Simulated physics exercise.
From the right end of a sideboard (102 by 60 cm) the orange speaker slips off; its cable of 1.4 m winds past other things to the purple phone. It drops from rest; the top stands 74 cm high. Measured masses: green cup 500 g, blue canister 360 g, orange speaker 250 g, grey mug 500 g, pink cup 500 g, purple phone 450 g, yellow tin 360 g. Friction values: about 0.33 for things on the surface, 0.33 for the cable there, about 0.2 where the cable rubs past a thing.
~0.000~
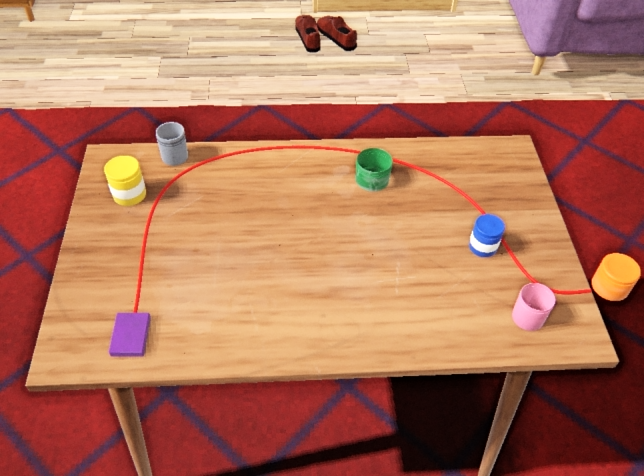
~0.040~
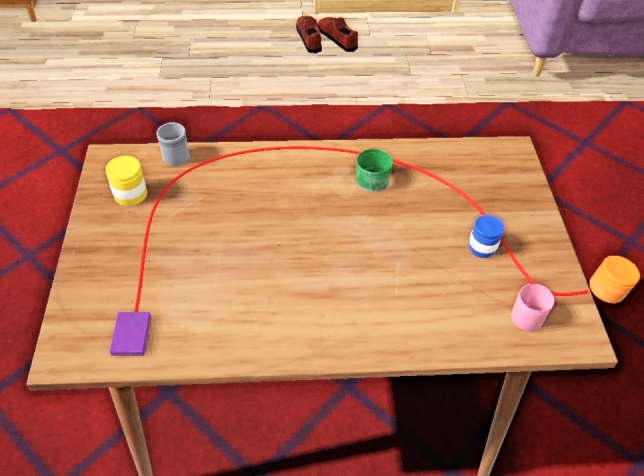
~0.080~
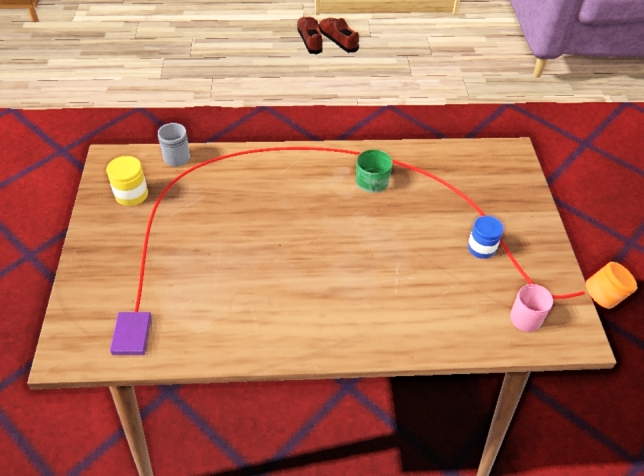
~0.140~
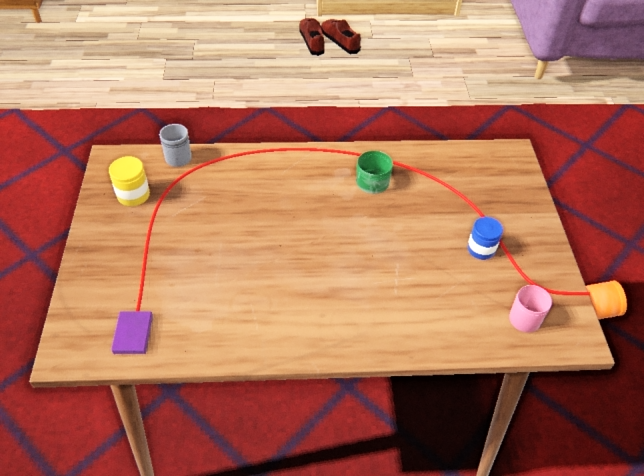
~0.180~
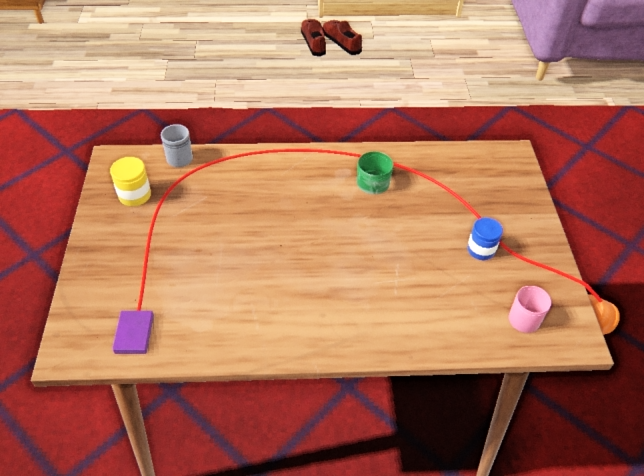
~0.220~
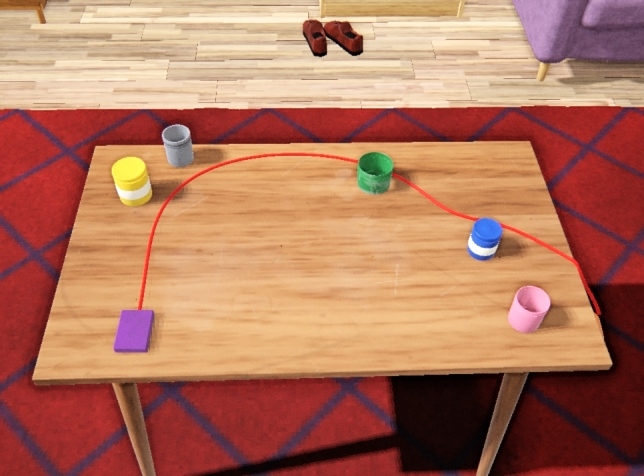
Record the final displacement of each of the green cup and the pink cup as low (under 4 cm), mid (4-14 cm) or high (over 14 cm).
Green cup - mid; pink cup - low.
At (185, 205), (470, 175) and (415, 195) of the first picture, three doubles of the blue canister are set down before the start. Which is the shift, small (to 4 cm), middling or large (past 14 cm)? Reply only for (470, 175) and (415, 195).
First: A slight shift; second: A slight shift.
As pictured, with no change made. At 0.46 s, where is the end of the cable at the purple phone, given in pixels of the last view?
(176, 310), roughly.
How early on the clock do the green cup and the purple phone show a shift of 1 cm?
Approx. times - green cup: 0.40 s, purple phone: 0.40 s.
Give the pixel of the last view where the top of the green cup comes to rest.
Last view, top position: About (388, 188).
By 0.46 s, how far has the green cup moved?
Green cup 4 cm.
At 0.5 s, the cable's tail end at (176, 310); green cup 4 cm off its start, orange speaker over the edge, purple phone 4 cm off its start.
At 0.7 s, the cable's tail end at (203, 296); green cup 7 cm off its start, orange speaker over the edge, purple phone 10 cm off its start.
At 1.0 s, the cable's tail end at (208, 292); green cup 7 cm off its start at (387, 186), orange speaker over the edge, purple phone 11 cm off its start at (187, 300).
At 1.2 s, the cable's tail end at (211, 290); green cup 7 cm off its start, orange speaker over the edge, purple phone 12 cm off its start.
At 2.4 s, the cable's tail end at (219, 285); green cup 7 cm off its start at (388, 188), pink cup 0 cm off its start at (533, 300), orange speaker over the edge, purple phone 13 cm off its start at (199, 293).
